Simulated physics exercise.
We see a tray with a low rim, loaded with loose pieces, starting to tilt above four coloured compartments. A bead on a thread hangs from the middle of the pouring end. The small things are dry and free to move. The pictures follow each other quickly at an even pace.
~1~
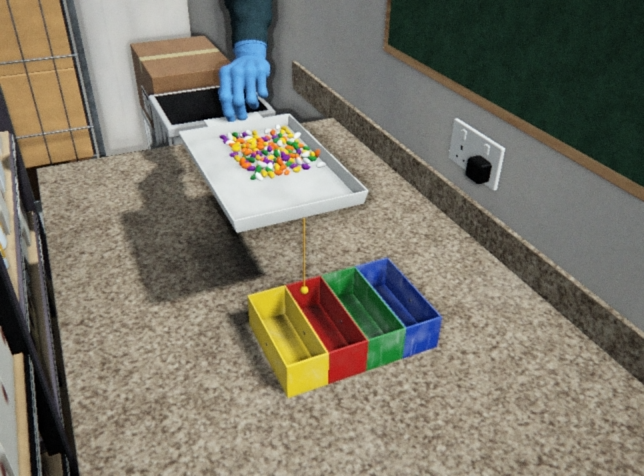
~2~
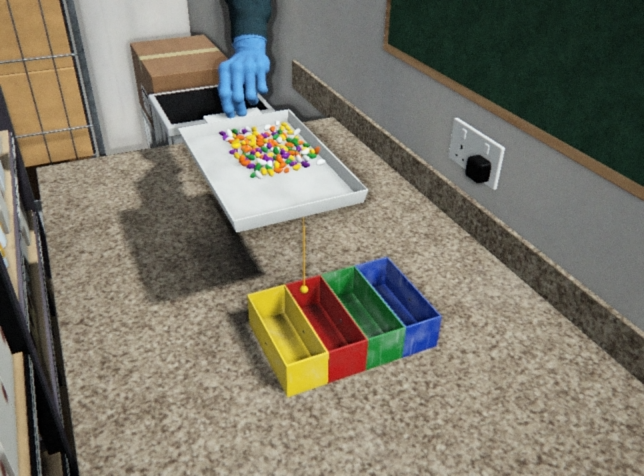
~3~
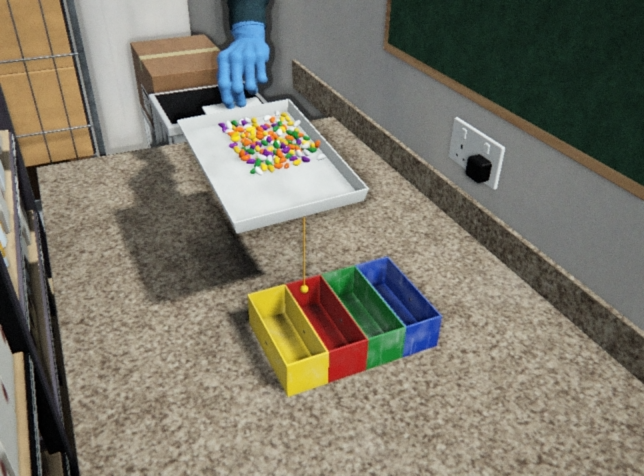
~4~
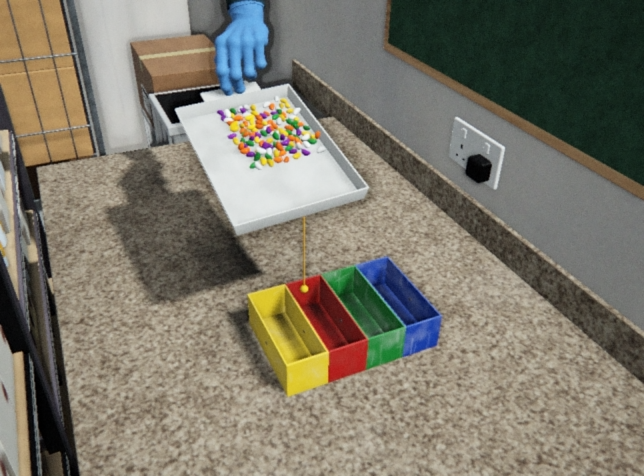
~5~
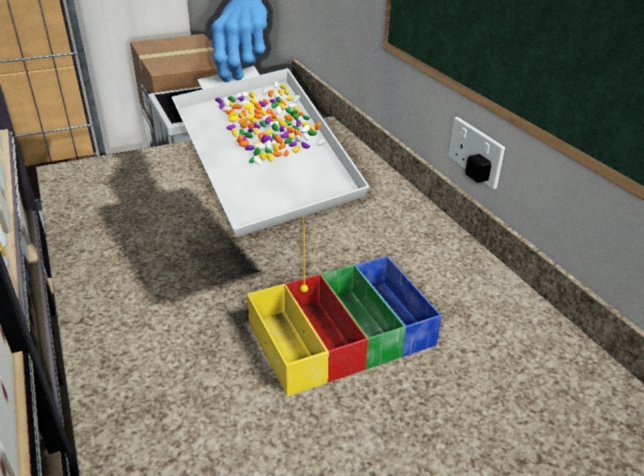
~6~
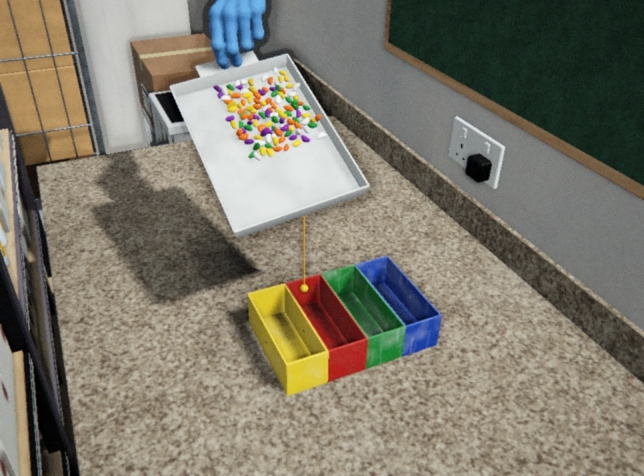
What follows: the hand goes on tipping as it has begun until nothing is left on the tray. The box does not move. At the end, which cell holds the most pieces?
The yellow one ends fullest.
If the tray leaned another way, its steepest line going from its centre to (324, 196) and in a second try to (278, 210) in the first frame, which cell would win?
One: The green one. Two: The yellow one.
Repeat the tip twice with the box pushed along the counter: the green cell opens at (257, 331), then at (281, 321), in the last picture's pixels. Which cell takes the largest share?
First the green one, then the red one.
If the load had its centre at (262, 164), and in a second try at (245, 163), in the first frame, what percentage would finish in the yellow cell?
About 40 and 30 per cent.
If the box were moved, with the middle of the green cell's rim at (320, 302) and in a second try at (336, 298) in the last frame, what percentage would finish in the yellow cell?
First some 60, then 70 per cent.
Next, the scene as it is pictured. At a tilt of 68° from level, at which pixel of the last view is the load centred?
Roughly at (261, 213).
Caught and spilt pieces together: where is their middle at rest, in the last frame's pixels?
Near (258, 361).
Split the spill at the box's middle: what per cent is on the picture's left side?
Some 100 per cent.
Shortly afterwards, tray tipped steeply; all but a few on the tray; a little falling or outside the box.
Next, tray tipped past a quarter turn; near a third on the tray; a little in the yellow cell; only a few in the red cell; near half falling or outside the box.
Some moments later, tray tipped past a quarter turn; near a third in the yellow cell; only a few in the red cell; near two thirds falling or outside the box.
In the end, tray tipped past a quarter turn; near a third in the yellow cell; only a few in the red cell; none at all in the green cell; none at all in the blue cell; near two thirds outside the box.
